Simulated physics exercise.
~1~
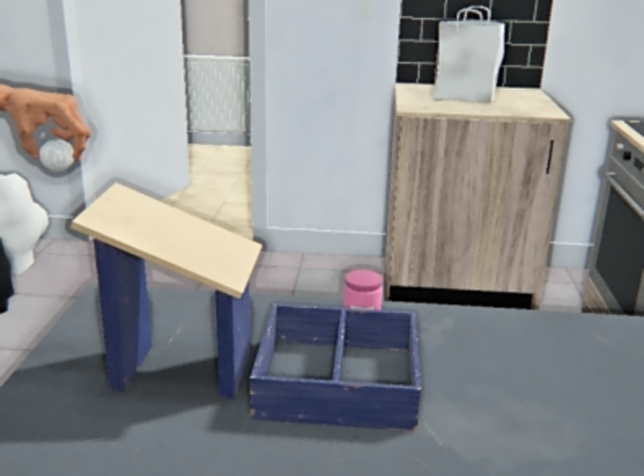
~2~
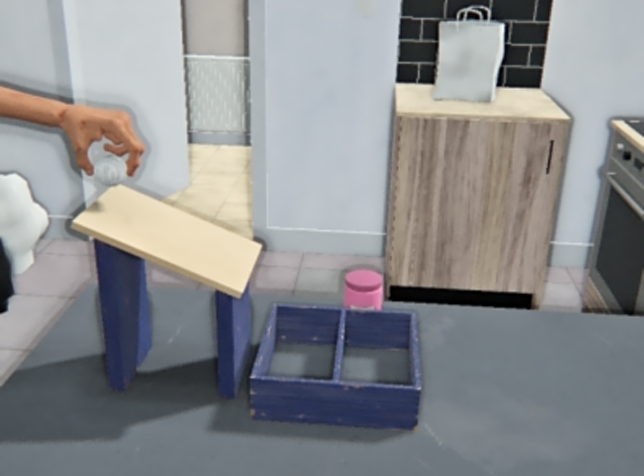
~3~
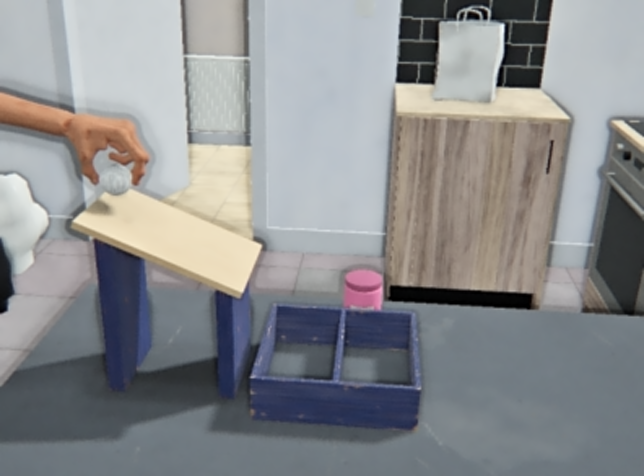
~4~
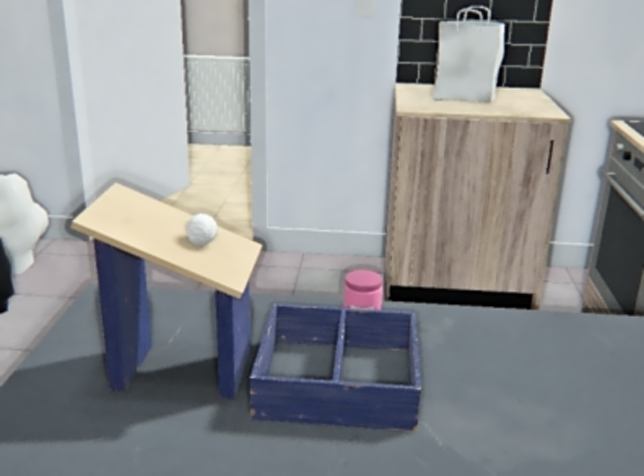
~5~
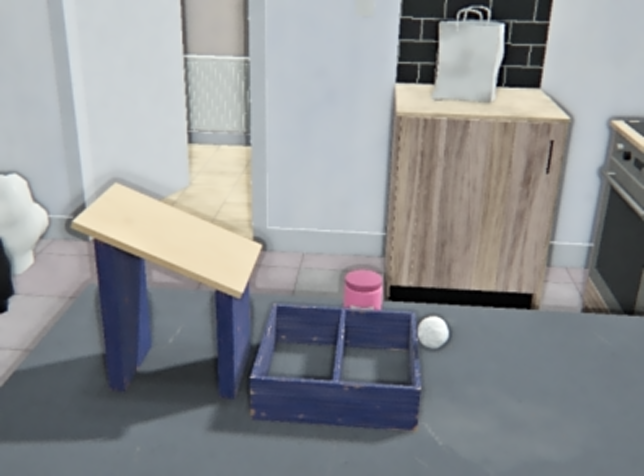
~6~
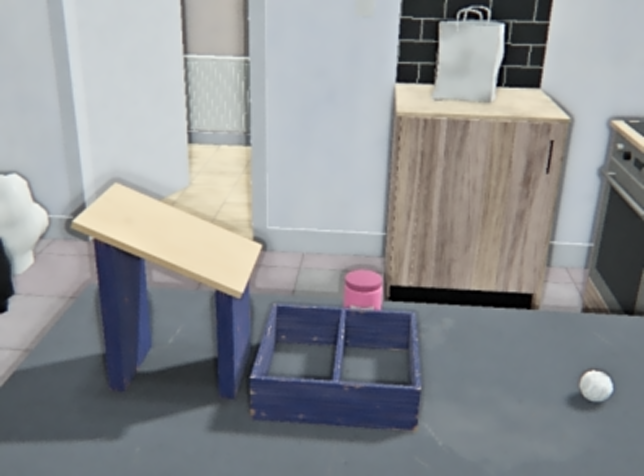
In a kitchen, a hand releases a white ball that rolls right past a tray.
